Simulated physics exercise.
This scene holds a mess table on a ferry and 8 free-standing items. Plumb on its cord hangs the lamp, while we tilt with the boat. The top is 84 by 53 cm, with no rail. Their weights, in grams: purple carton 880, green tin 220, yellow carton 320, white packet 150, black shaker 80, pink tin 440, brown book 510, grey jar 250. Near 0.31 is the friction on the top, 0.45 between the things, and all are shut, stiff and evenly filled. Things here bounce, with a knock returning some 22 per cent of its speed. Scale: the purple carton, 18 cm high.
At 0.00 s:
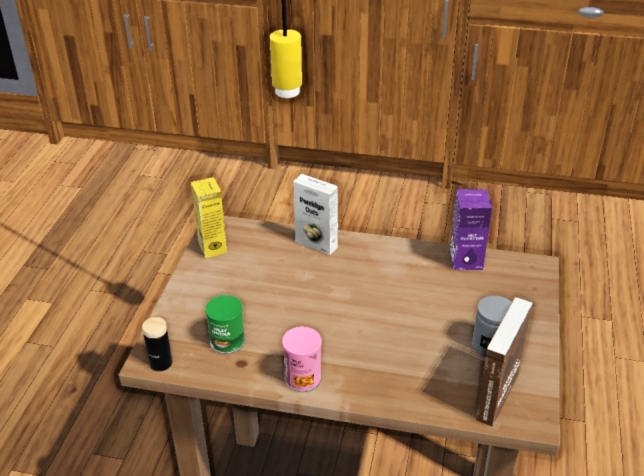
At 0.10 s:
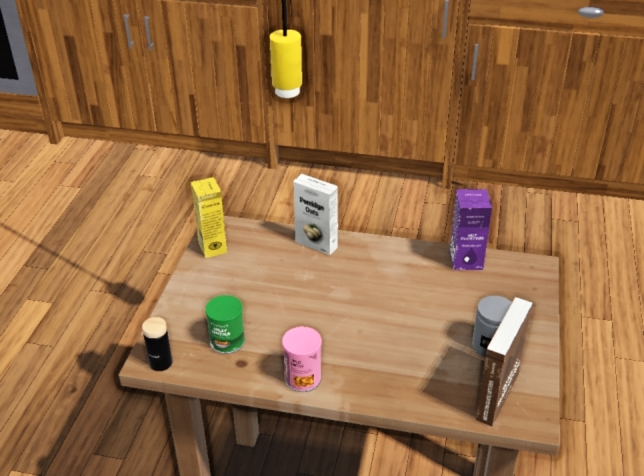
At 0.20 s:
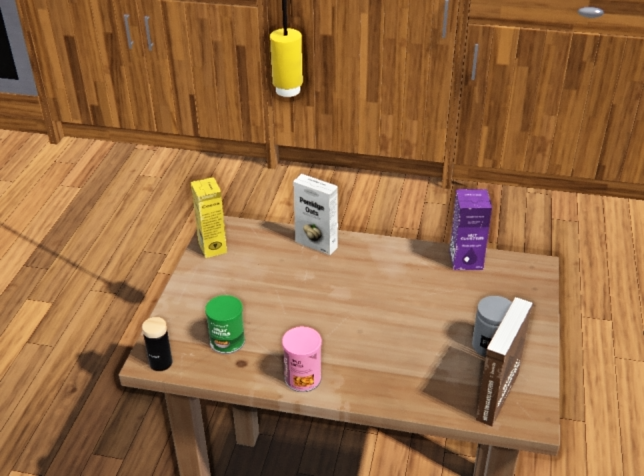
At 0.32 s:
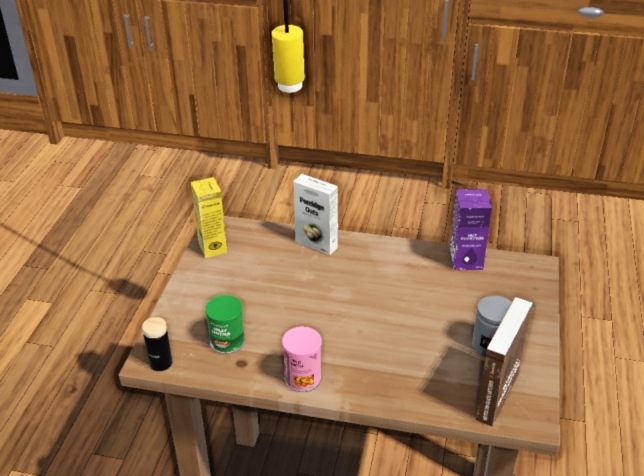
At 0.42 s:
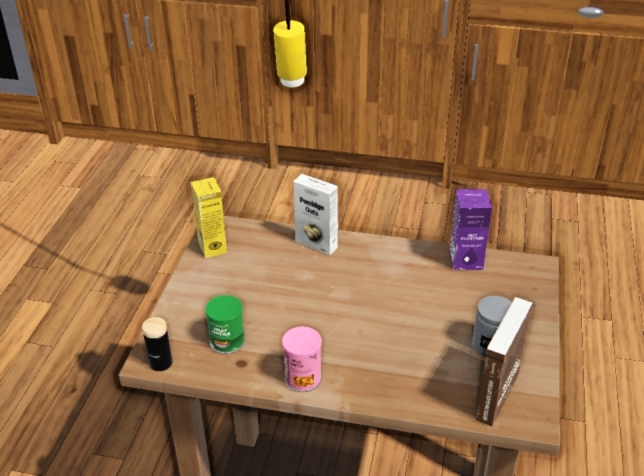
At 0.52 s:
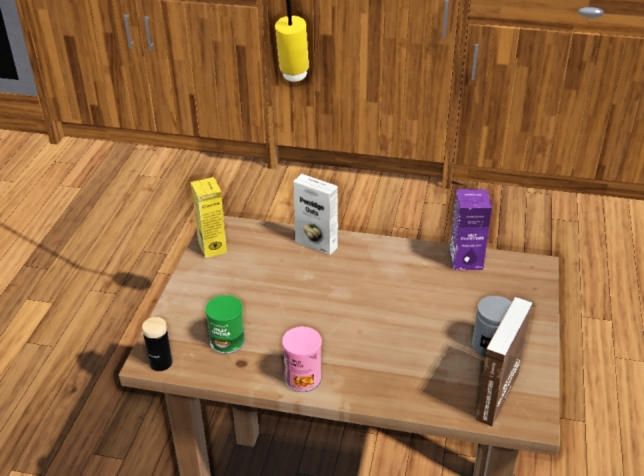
On a ferry's wooden mess table, eight cartons, tins and other items stood still, while the yellow lamp hanging above first hung steady, then drifted very slightly to the right as the boat tilted.
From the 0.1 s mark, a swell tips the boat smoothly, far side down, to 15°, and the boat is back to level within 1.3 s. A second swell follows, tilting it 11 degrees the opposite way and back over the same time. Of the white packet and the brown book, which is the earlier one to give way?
It is the first of the two.
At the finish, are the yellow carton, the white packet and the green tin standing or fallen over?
The yellow carton stays upright; the white packet falls over; the green tin keeps standing.
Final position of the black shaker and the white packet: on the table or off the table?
Black shaker: In bounds; white packet: Out of bounds.
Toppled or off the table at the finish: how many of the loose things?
In total, 1.
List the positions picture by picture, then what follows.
The first picture shows boat level; white packet (316, 215); brown book (504, 362).
The second picture shows boat level; yellow carton (209, 218); black shaker (158, 345).
The third picture shows heel 1°, far side down; pink tin (302, 360); grey jar (494, 327).
The fourth picture shows heel 4°, far side down; purple carton (470, 230); green tin (226, 325).
The fifth picture shows heel 7°, far side down; yellow carton (209, 218); black shaker (158, 344).
The sixth picture shows heel 11°, far side down; white packet (316, 215); brown book (504, 362).
Around 1.22 s, heel 3°, far side down; white packet now off the table.
Around 1.52 s, heel 1°, near side down.
Finally (3.2 s), off the table, white packet; the other 7 still in place (within 5 cm). Final places as that camera would see them, white packet near (345, 325), brown book near (504, 362). White packet went at 1.00 s; brown book was never lost.
